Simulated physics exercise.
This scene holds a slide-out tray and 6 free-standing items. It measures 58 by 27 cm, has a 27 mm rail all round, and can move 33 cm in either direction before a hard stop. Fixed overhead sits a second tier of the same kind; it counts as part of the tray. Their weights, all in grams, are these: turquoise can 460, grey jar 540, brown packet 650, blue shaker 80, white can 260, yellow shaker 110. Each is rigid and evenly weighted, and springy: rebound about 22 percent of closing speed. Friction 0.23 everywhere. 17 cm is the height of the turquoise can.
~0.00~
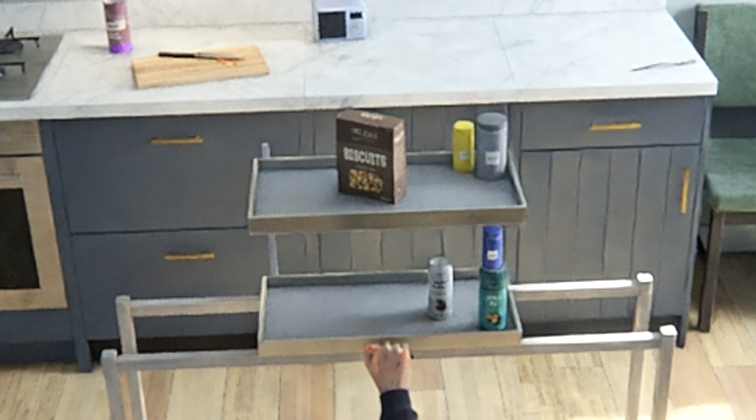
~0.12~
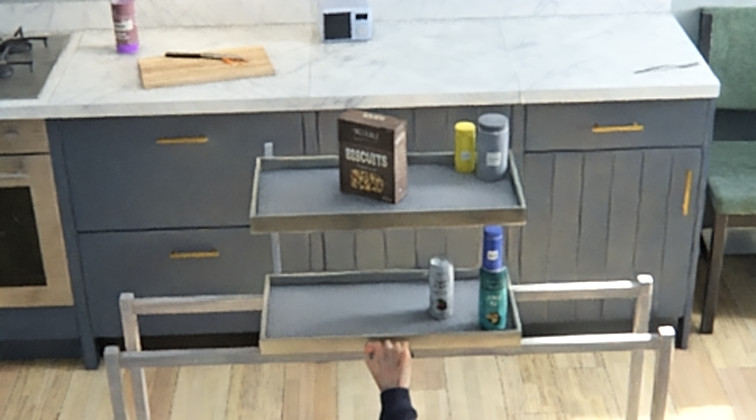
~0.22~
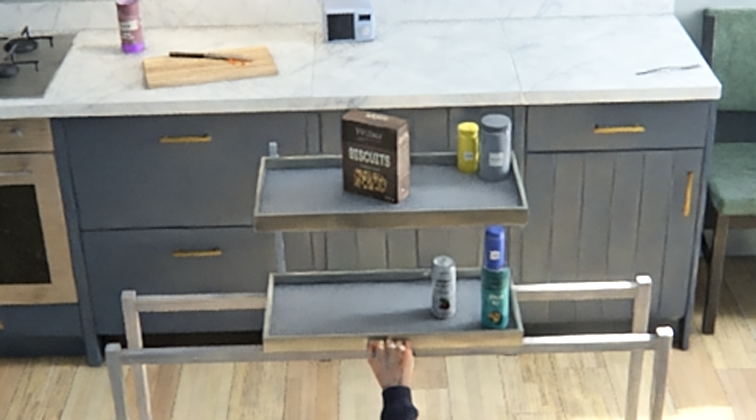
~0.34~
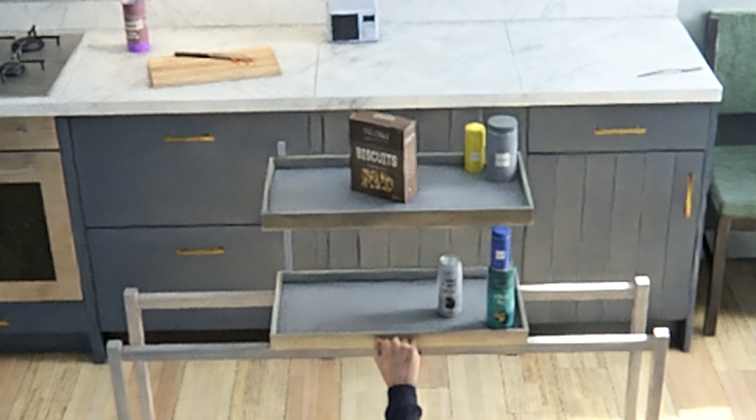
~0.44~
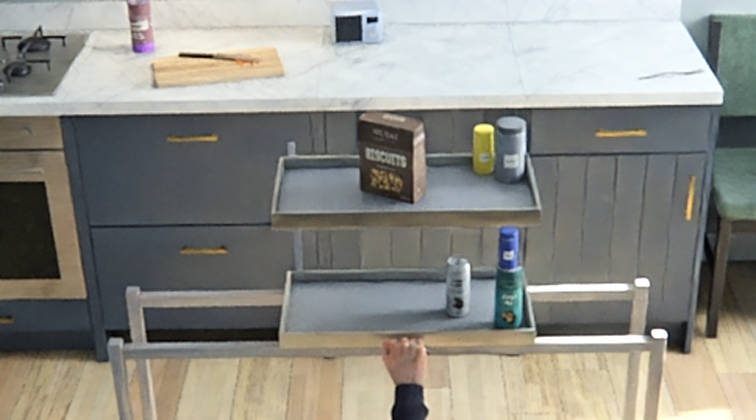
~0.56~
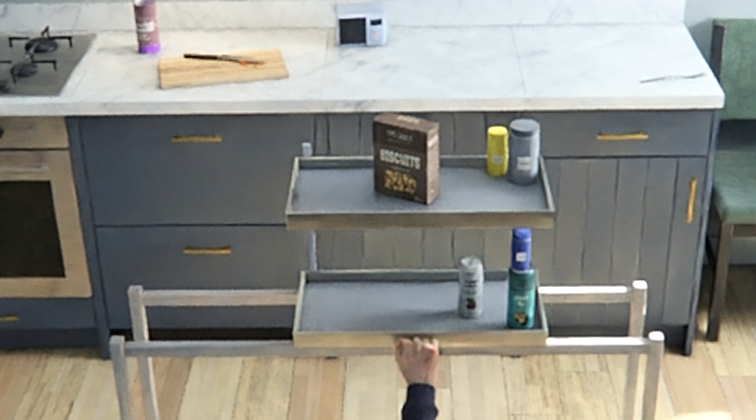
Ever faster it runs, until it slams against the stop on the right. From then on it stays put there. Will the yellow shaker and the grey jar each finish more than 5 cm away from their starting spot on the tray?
The yellow shaker will not; the grey jar will not.
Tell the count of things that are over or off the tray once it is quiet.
1.
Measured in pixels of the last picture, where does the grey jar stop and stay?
It finishes at roughly (629, 153).
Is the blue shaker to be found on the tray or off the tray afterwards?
When everything stops, the blue shaker is out of bounds.
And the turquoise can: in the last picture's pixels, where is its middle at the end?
In the last view, its centre sits near (631, 296).
After 1.16 s, tray 33 cm right; yellow shaker 8° off upright near (616, 149); grey jar 10° off upright near (637, 149); blue shaker 7° off upright.
After 1.36 s, tray 33 cm right; blue shaker now off the tray; yellow shaker 8° off upright near (615, 148); white can moved 8 cm.
After 1.66 s, tray 33 cm right; yellow shaker moved 2 cm near (610, 151); brown packet moved 8 cm; white can moved 8 cm.
In the end (1.9 s), off the tray, blue shaker; not toppled but over 5 cm from the start, brown packet and white can; the other 3 under 5 cm from the start. At the end, from the last picture's camera, yellow shaker near (610, 151), grey jar near (629, 153).
